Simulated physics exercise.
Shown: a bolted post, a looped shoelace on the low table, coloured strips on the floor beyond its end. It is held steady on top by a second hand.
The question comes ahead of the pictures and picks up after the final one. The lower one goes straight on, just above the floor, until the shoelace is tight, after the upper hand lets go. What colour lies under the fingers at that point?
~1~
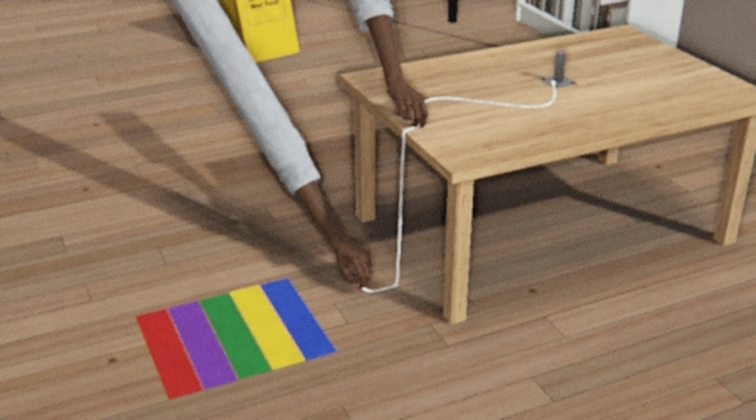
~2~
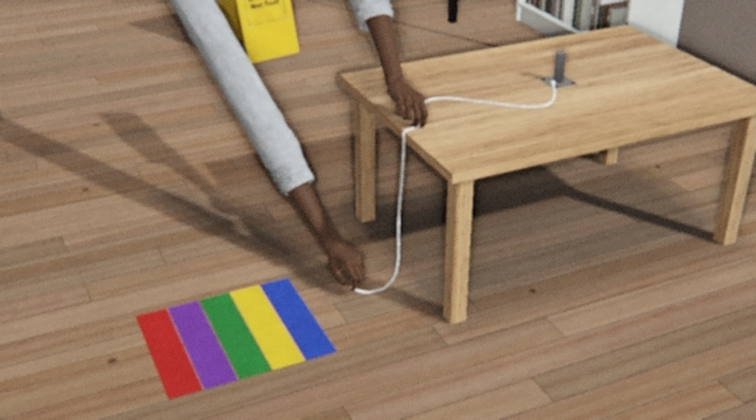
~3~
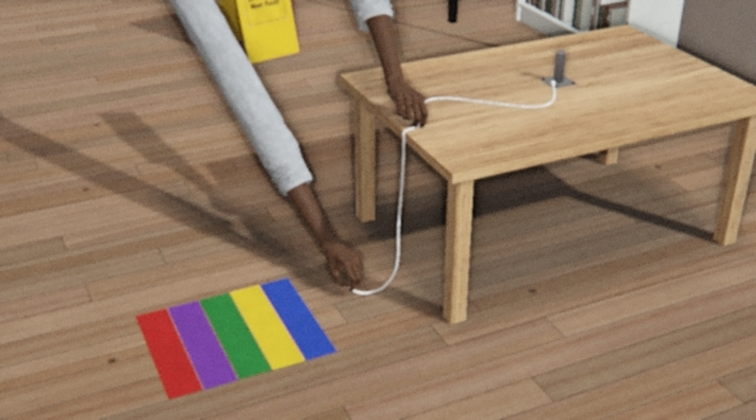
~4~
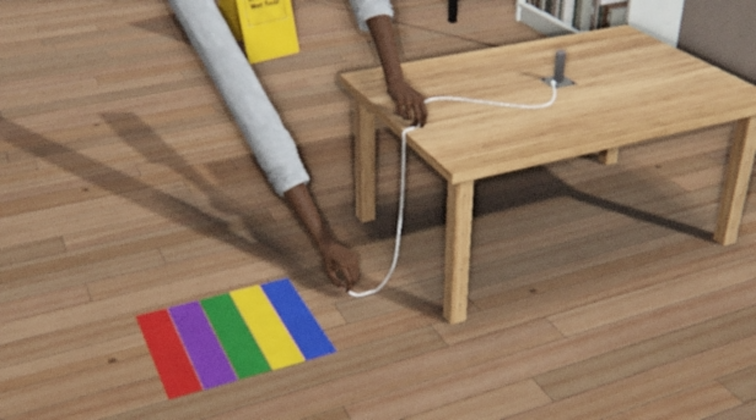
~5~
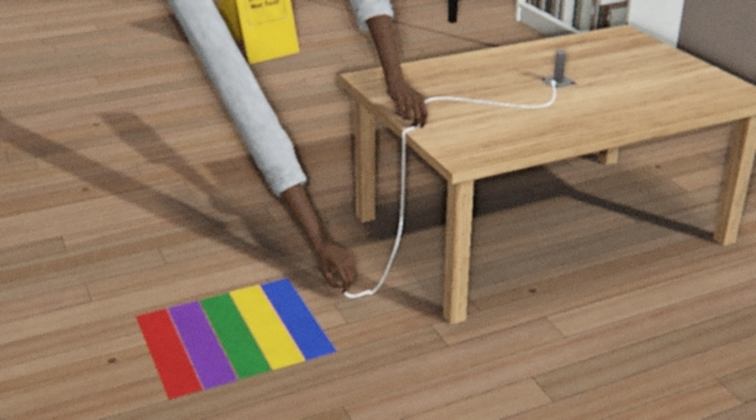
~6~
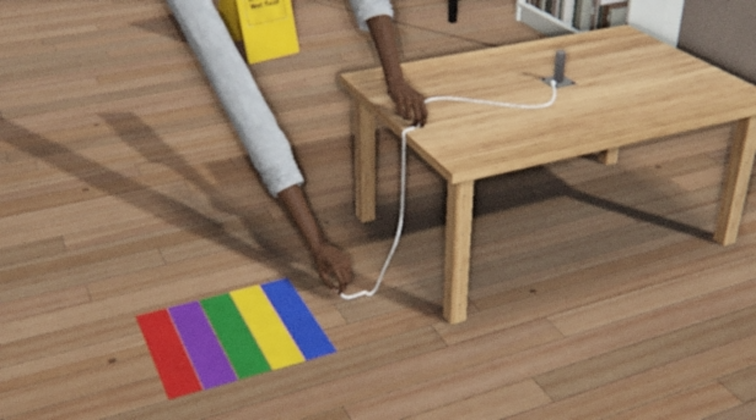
Red.
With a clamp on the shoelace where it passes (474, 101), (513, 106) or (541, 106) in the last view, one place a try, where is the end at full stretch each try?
Going through the three tries, you get (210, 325), (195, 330) and (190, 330).
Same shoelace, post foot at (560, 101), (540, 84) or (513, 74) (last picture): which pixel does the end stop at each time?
(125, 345), (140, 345) and (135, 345).
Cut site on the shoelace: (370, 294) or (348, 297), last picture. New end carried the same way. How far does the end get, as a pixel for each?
Respectively (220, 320) and (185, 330).
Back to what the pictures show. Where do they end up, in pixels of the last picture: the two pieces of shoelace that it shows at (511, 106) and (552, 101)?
About (477, 103), and the other about (516, 92).
Soon after, end near (222, 321); over green.
After that, end near (184, 331); over purple.
At the stop, end near (161, 337); over red. It gets as far as the red strip.
